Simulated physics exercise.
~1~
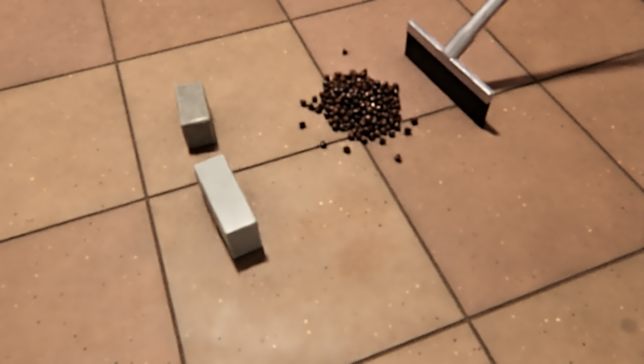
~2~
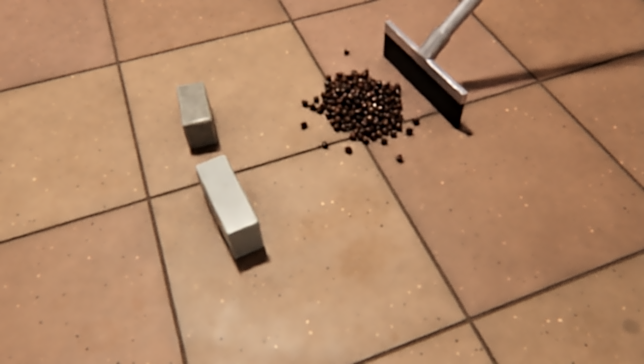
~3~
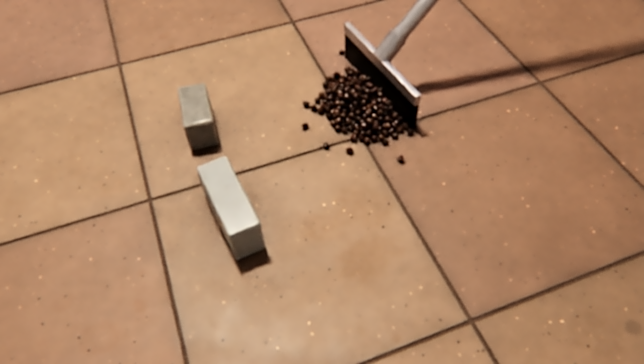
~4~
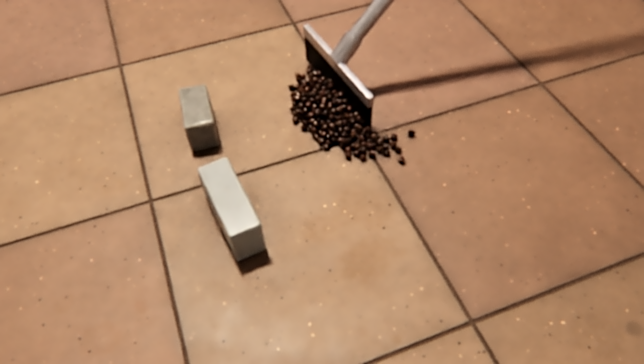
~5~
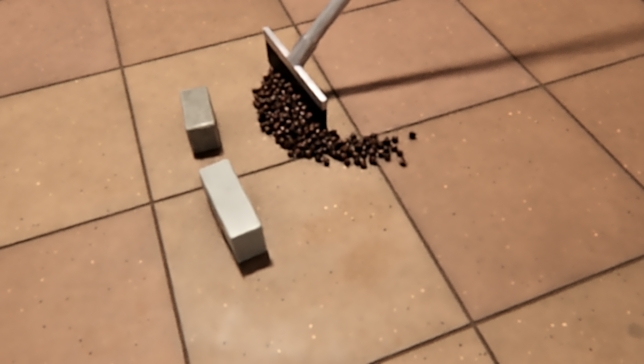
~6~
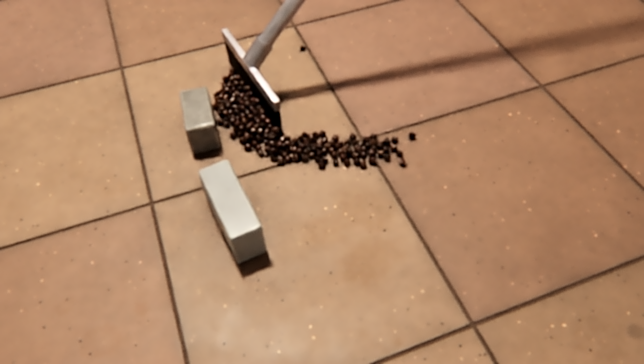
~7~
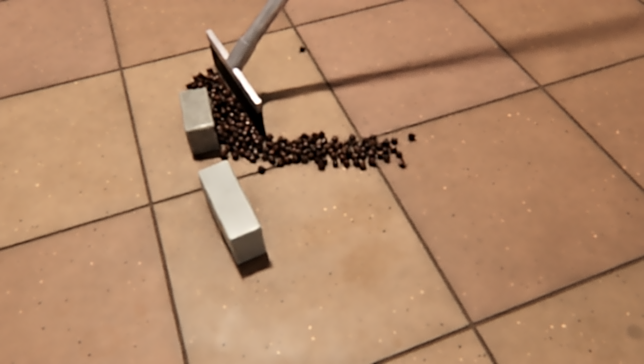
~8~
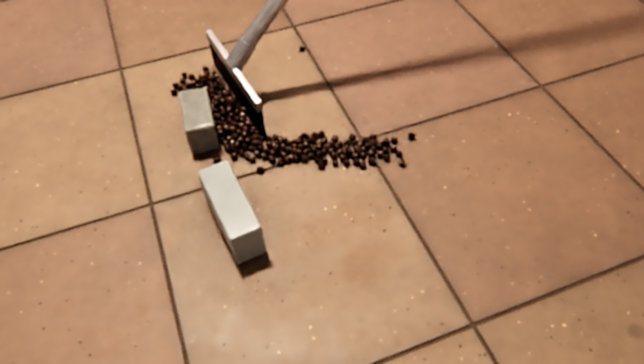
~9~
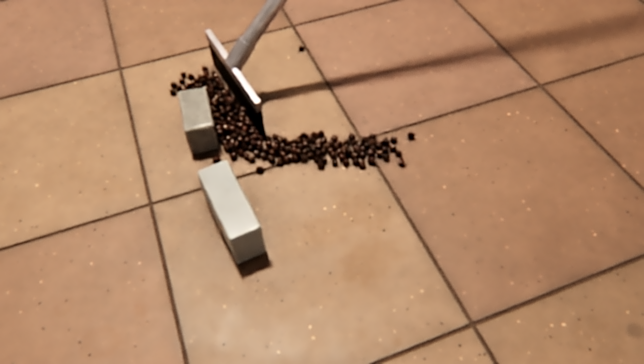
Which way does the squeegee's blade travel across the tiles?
The blade travels to the left, pushing into the beans and on toward the blocks.
